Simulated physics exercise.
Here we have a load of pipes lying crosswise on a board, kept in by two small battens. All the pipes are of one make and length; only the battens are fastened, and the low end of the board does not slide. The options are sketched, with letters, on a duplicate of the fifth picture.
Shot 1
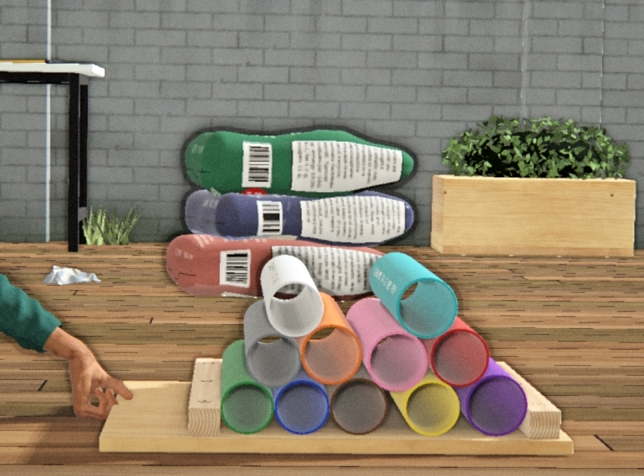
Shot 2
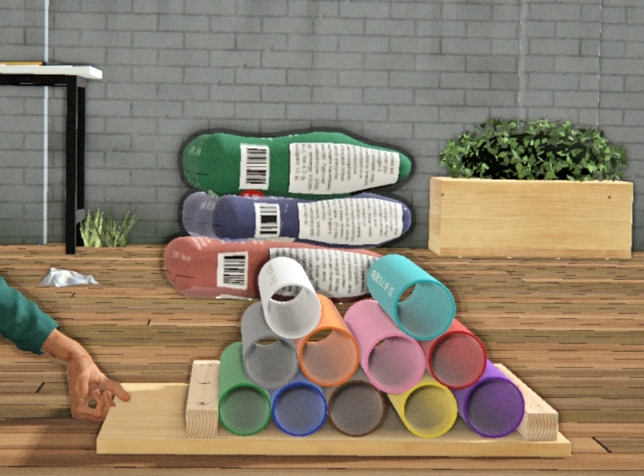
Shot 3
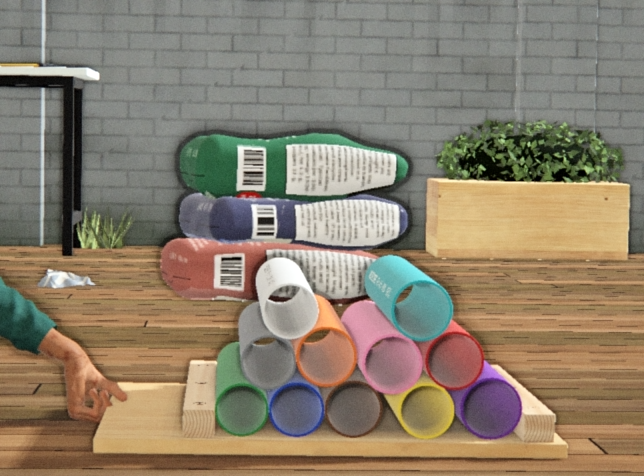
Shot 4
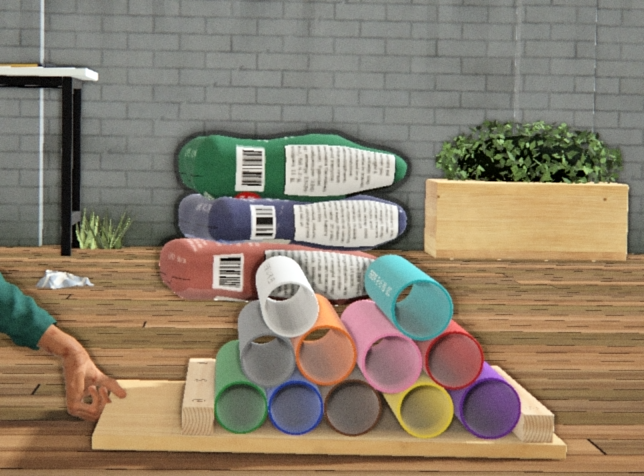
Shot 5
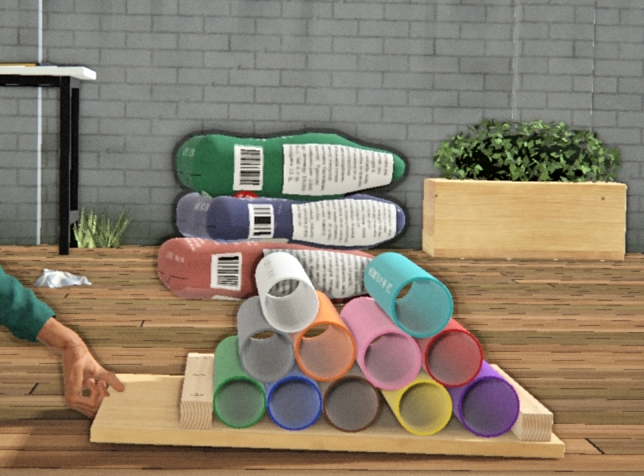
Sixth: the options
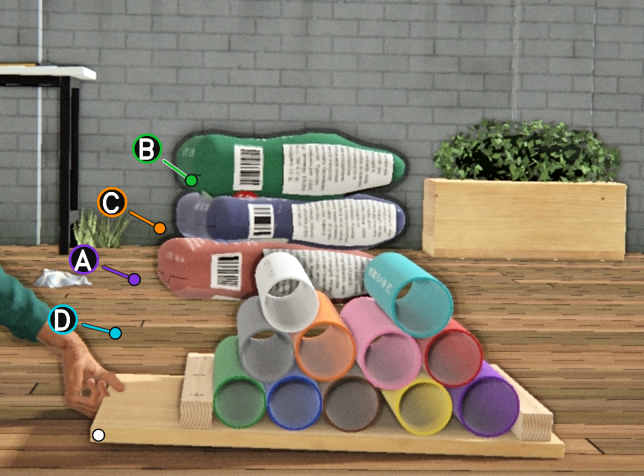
A hand at the left gripped the end of a wooden board stacked with colourful pipes and raised it very slightly, while the pipes stayed piled between the two battens and barely shifted.
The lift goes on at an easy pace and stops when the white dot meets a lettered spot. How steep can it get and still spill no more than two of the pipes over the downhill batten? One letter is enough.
Mark A is as high as it can go.
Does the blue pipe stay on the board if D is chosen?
The blue pipe: Yes.
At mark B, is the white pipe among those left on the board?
No, with B.
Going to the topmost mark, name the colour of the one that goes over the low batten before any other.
First is the red one.
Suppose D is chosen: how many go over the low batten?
The count is none.
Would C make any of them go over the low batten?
Yes, at C.
On the copy, A at (135, 280); B at (191, 181); C at (160, 229); D at (115, 333); the white dot at (98, 435).
On A. First, board at 15°.
Then, board at 21°.
Finally, board at 21°, two over the low batten (red, turquoise).
By contrast, B six over the low batten; C six over the low batten; D none over the low batten.
